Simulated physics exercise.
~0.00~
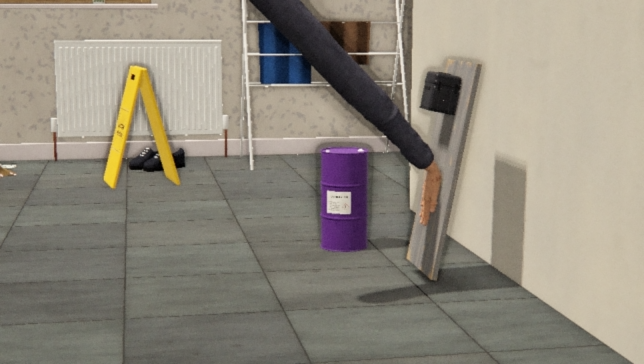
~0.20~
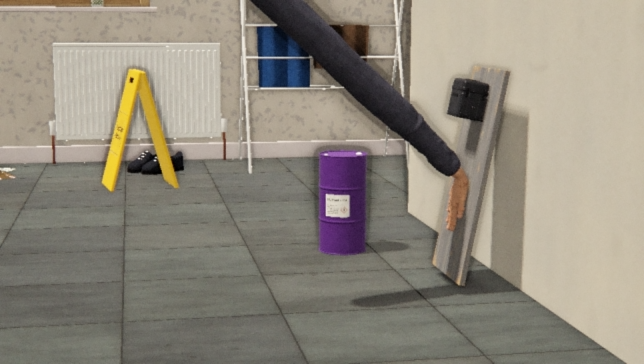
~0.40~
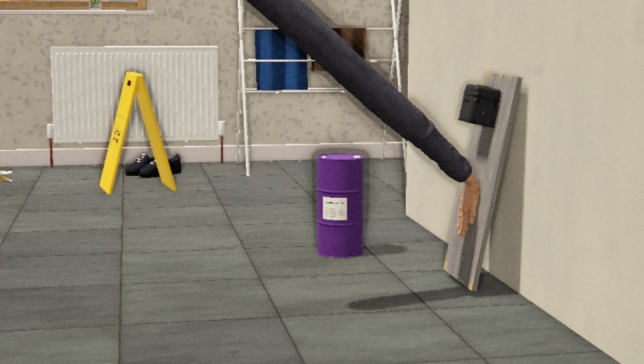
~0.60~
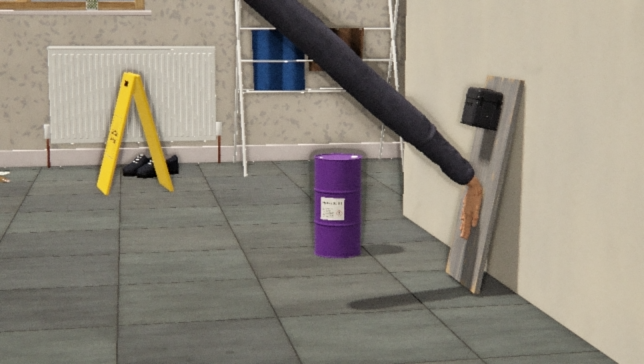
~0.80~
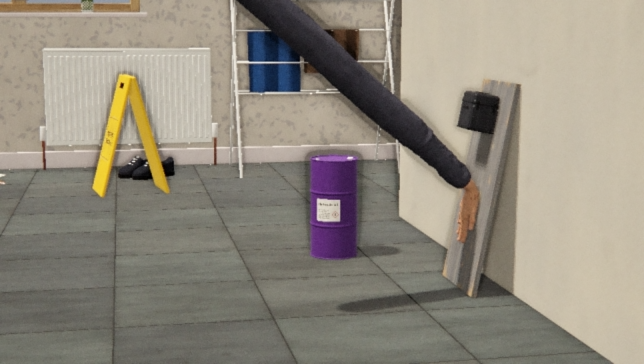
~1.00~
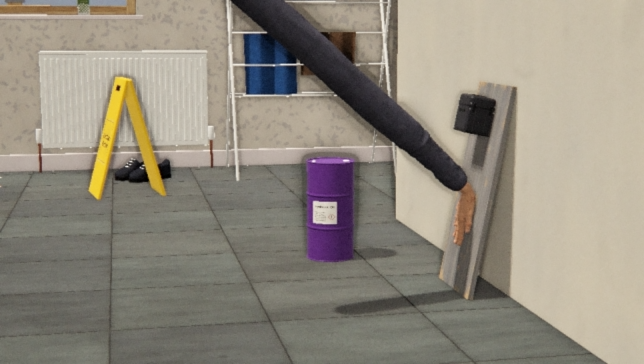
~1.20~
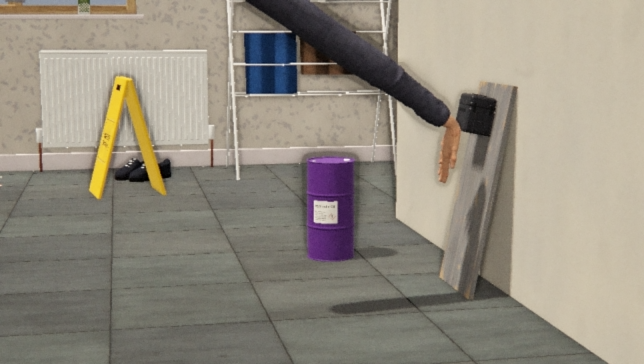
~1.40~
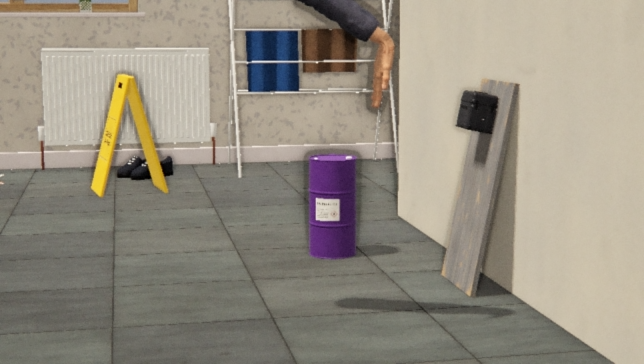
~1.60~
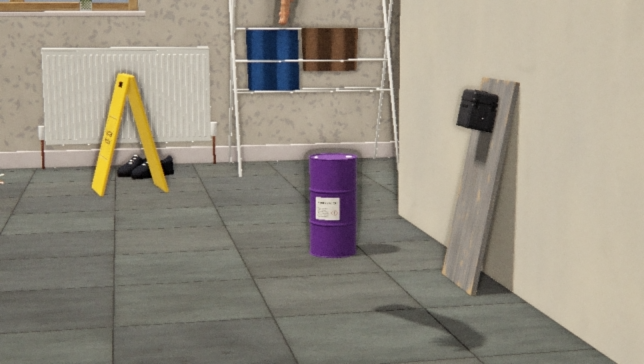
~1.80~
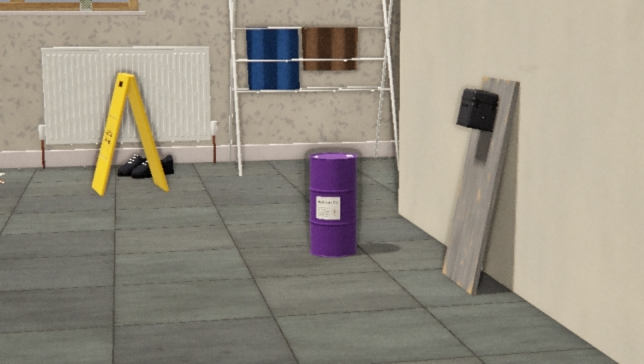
A grey board with a small black box near its top leans at the right wall of a grey-tiled room, gripped by a dark-sleeved hand, as a gently swaying camera looks on from slightly above. A purple canister stands left of it, with a yellow A-shaped stand, dark shoes and a white radiator farther left, and blue and brown cloths on a white rack behind. The hand shifts the board a little to the right, then holds it steady. It lets go and withdraws up and out of view. The board stays leaning, and the canister remains upright.
